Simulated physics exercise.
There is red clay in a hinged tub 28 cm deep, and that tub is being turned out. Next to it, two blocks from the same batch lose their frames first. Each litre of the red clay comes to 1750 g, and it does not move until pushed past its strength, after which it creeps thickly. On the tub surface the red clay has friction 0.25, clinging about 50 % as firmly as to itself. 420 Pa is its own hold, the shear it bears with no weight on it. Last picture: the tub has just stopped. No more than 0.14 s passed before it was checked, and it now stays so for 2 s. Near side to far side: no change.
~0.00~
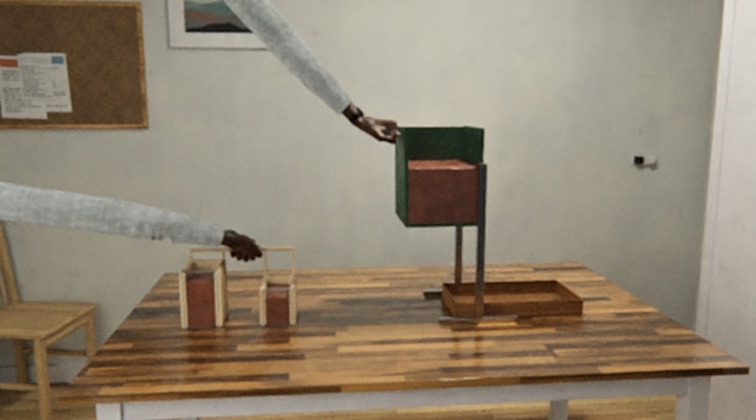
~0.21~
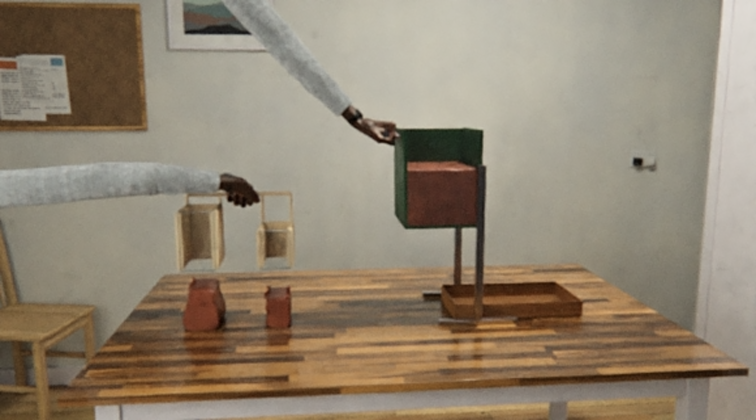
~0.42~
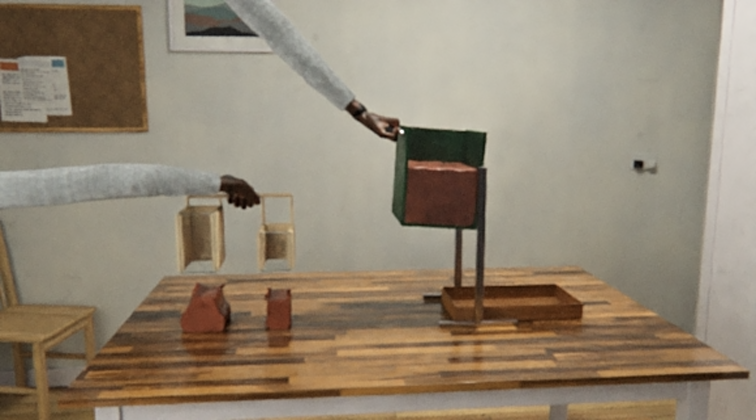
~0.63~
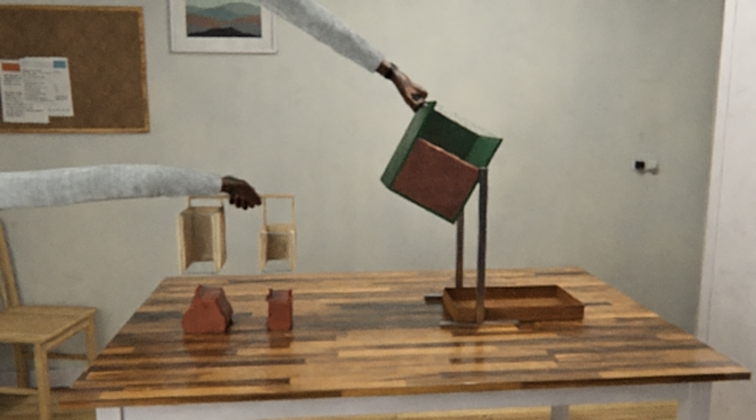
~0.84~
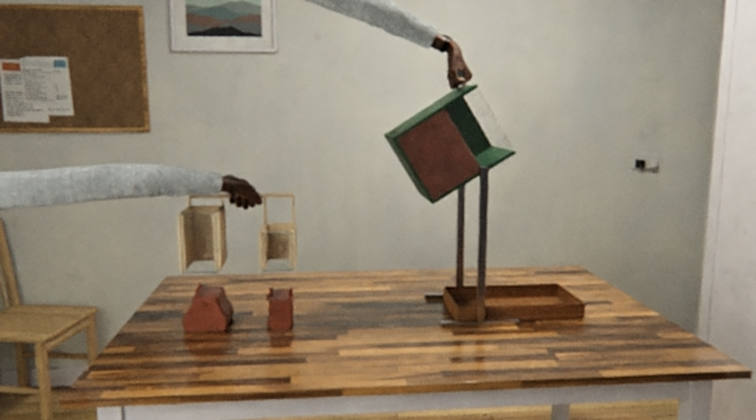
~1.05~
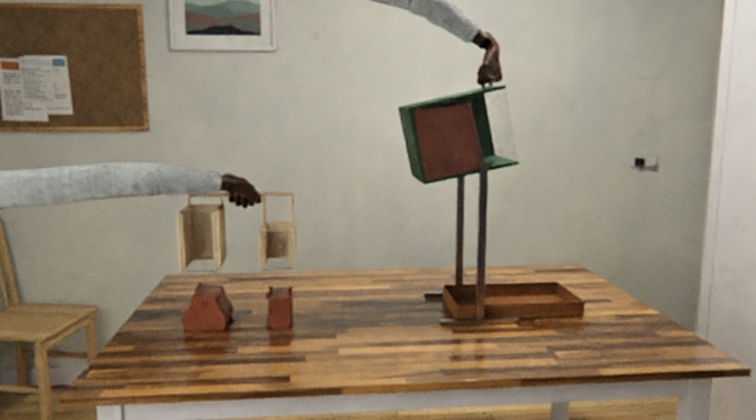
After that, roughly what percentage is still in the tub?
Roughly 100 %.
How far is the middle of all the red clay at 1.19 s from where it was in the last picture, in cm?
Something like 2 cm, give or take.
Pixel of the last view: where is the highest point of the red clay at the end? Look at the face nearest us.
The highest point sits at around (436, 115).
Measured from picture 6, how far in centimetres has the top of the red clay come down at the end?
3 cm.
By 1.19 s, the tub is at 78 degrees and holds 100 %.
By 1.36 s, the tub is at 78 degrees and holds 100 %.
By 1.53 s, the tub is at 78 degrees and holds 100 %.
By 1.70 s, the tub is at 78 degrees and holds 100 %.
By 3.05 s, at the end, the tub is at 78 degrees and holds 100 %.
